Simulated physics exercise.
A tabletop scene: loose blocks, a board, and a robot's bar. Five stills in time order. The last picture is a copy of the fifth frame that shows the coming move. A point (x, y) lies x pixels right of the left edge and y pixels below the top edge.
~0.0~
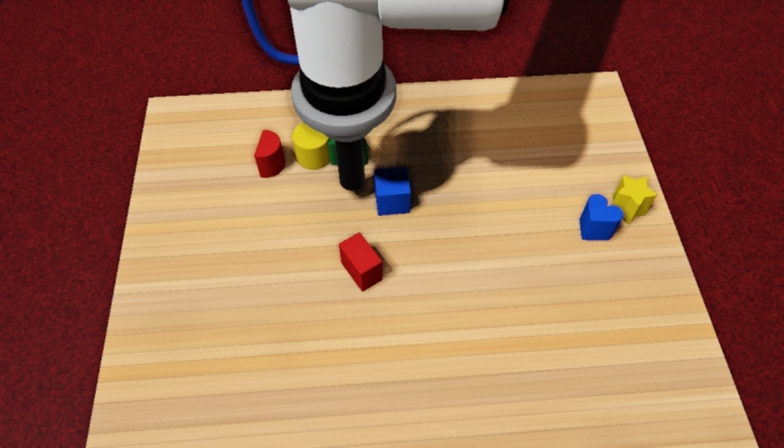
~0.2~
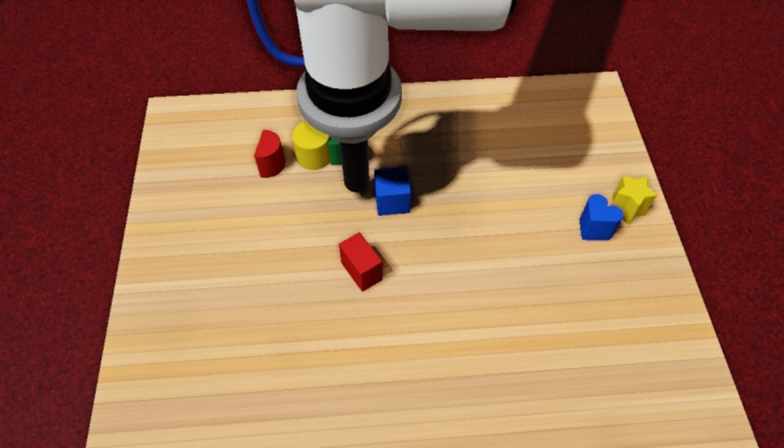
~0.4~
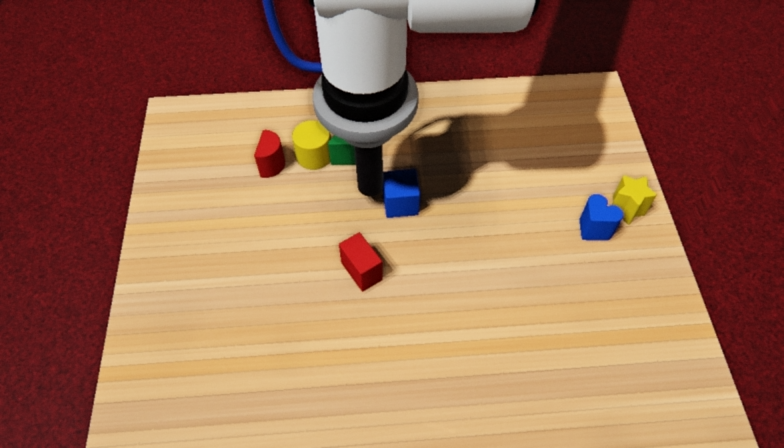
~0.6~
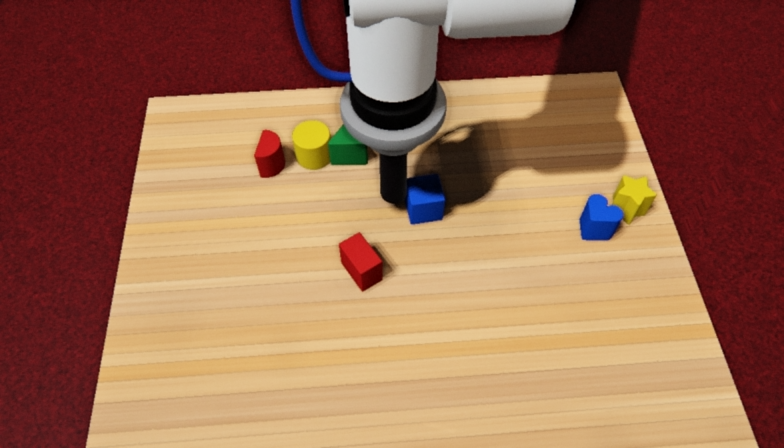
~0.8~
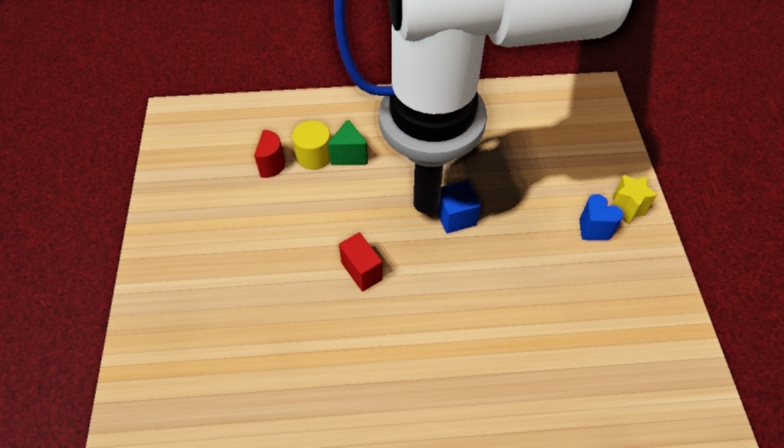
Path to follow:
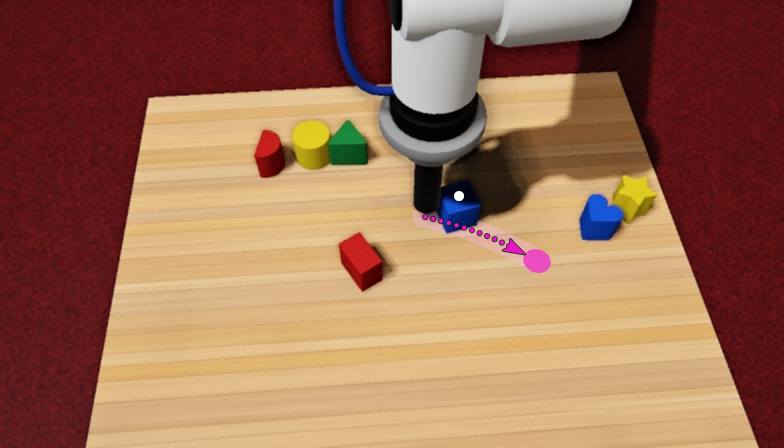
We see a robot arm's dark bar beside a blue block on a wooden tabletop, then pushing it to the right and slightly nearer as the block turns, while the red, yellow, green and heart-shaped blue blocks stay still.
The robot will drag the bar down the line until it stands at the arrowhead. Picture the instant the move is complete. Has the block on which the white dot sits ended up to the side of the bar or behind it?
Yes, that is what happens.
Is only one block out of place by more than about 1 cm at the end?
The answer is yes.
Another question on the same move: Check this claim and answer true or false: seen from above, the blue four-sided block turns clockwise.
The statement is incorrect.
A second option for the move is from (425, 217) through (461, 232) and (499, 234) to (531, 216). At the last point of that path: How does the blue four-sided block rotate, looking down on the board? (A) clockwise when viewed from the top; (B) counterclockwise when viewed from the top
B.
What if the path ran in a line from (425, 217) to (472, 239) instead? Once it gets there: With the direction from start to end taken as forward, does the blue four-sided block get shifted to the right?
No, that is not what happens.
The drawn path runs from (425, 217) by way of (463, 227) and (501, 242) to (537, 261); the dot is on the blue four-sided block.
What follows on the original path. One third of the way, bar at (466, 214); blue four-sided block at (499, 202).
Two thirds of the way, bar at (504, 229); blue four-sided block at (527, 204), turned 30° anticlockwise.
At the end, bar at (542, 248); blue four-sided block at (530, 204), turned 40° anticlockwise; blue heart-shaped block not moved.
